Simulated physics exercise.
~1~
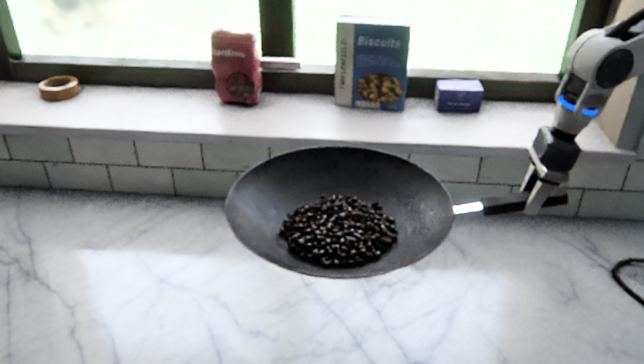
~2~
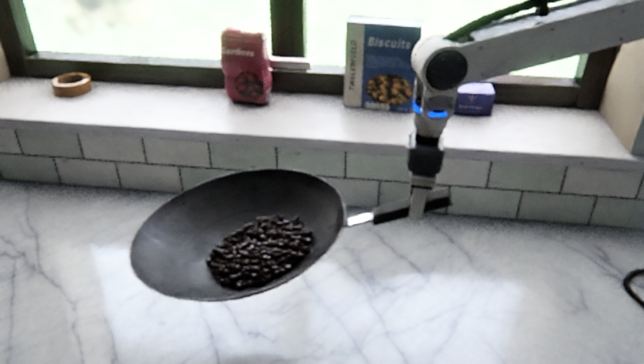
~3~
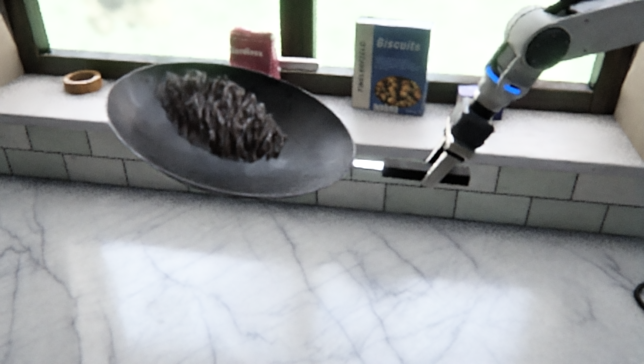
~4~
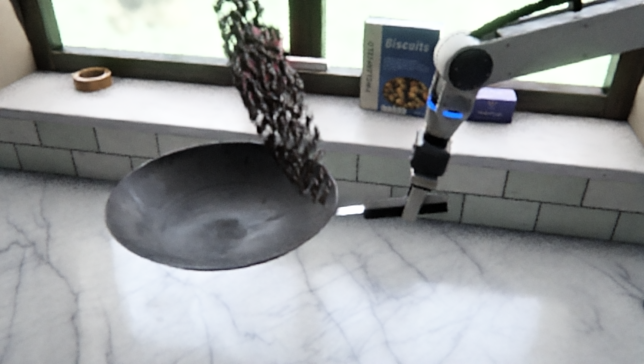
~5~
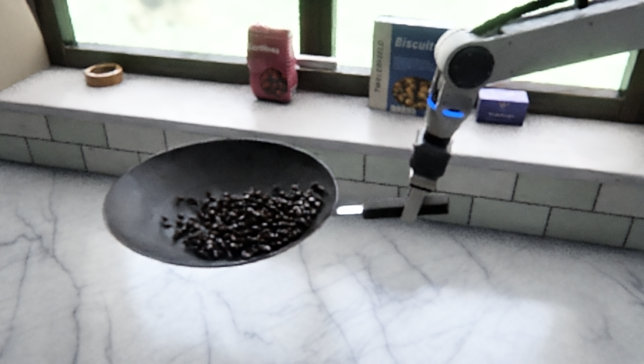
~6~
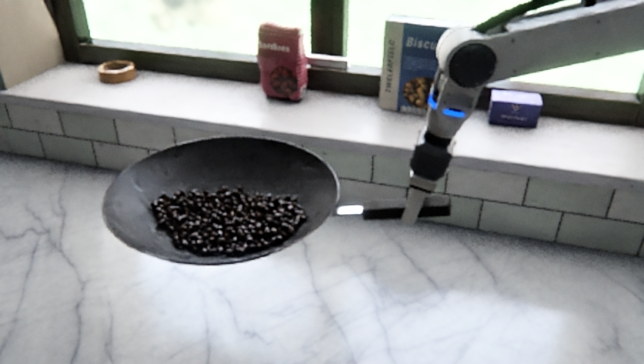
At first, a robotic arm holds a dark wok with a mound of dark beans above a marble counter, near a windowsill with packages on it. The arm draws the wok to the left, and it leans slightly. Then the wok swings upward, tilting as the beans slide and bunch together inside. As it drops back down, the beans fly up in a tall, stretched cluster above its right side, leaving the pan empty below. They fall back into the wok and spread out, and finally they settle in a low heap while the arm holds the wok still.
